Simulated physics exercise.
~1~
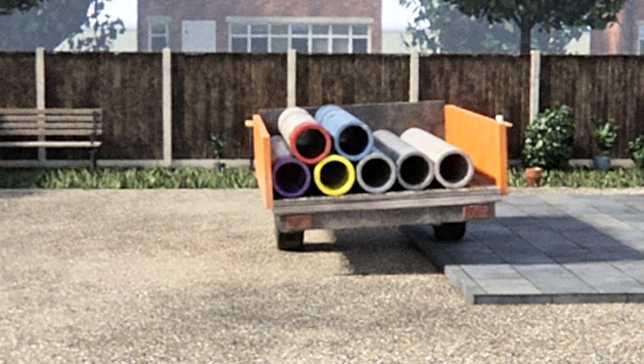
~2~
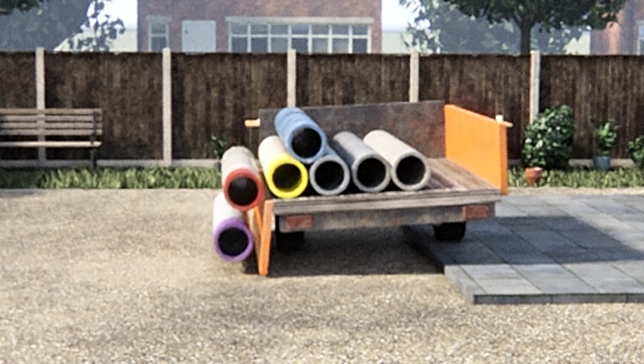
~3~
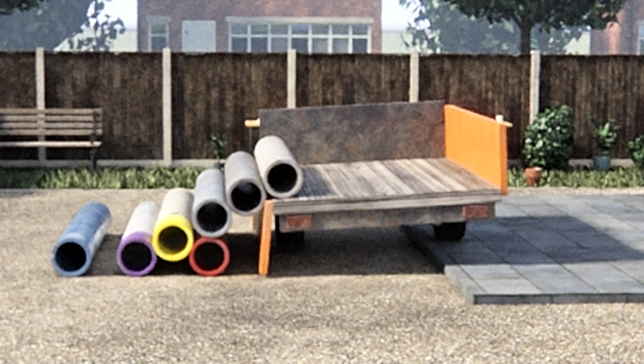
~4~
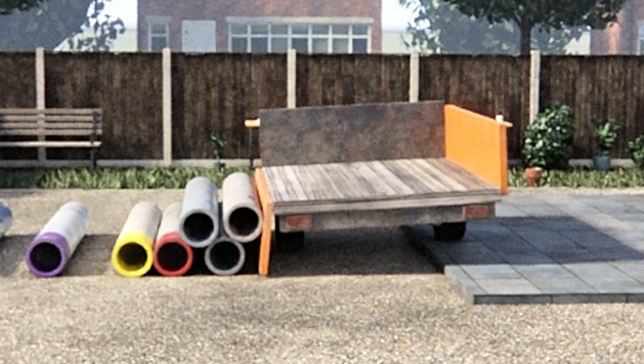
Concrete pipes roll off a trailer's dropped left side and end up on the ground.
